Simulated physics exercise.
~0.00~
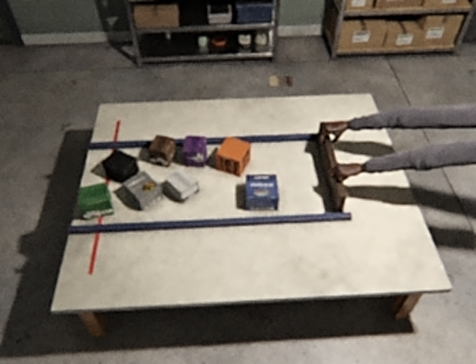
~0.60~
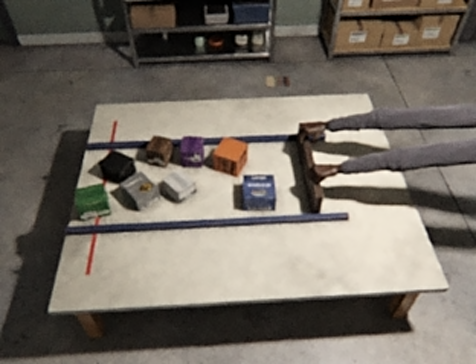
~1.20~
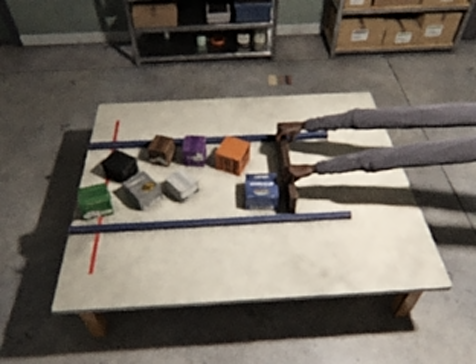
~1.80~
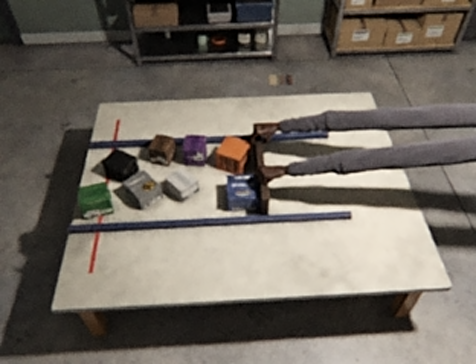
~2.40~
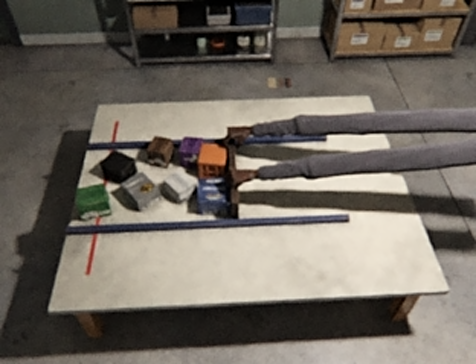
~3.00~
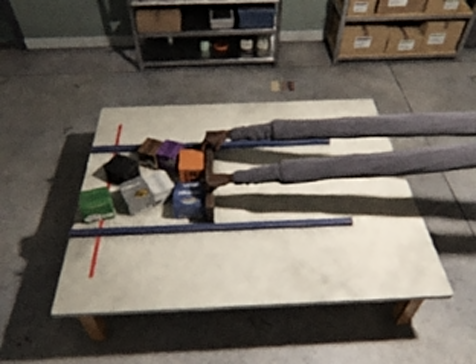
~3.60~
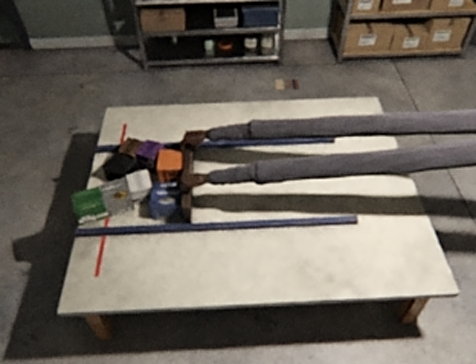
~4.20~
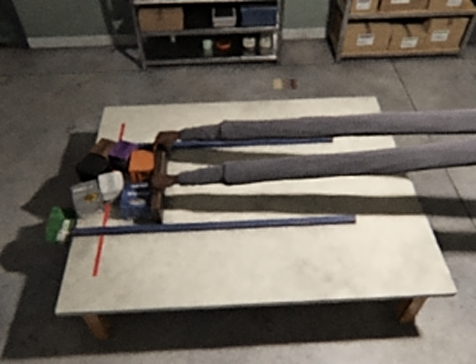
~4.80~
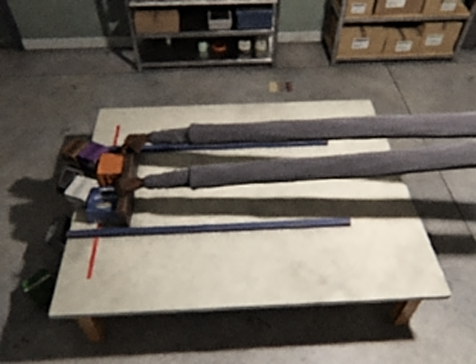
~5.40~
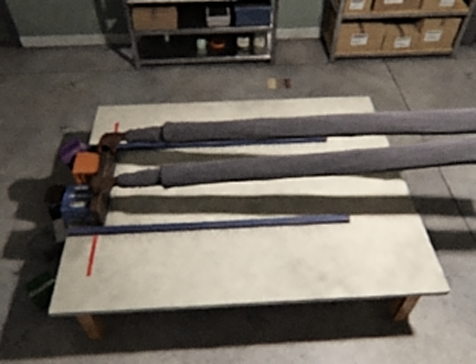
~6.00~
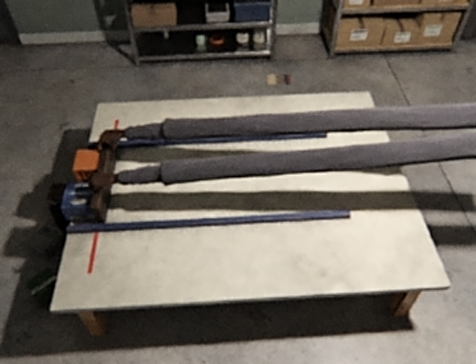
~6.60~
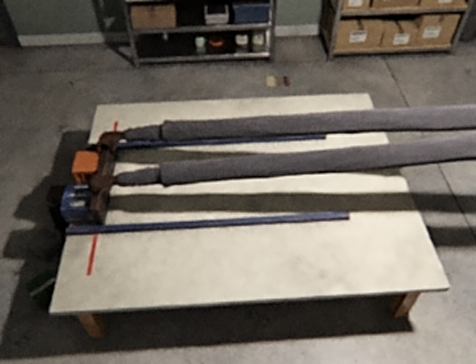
We see two long grey arms push a dark upright plank leftward along a pale table between blue rails, gathering a jumble of coloured boxes toward a red line, until most drop off the left edge and the orange and blue ones remain against the plank.
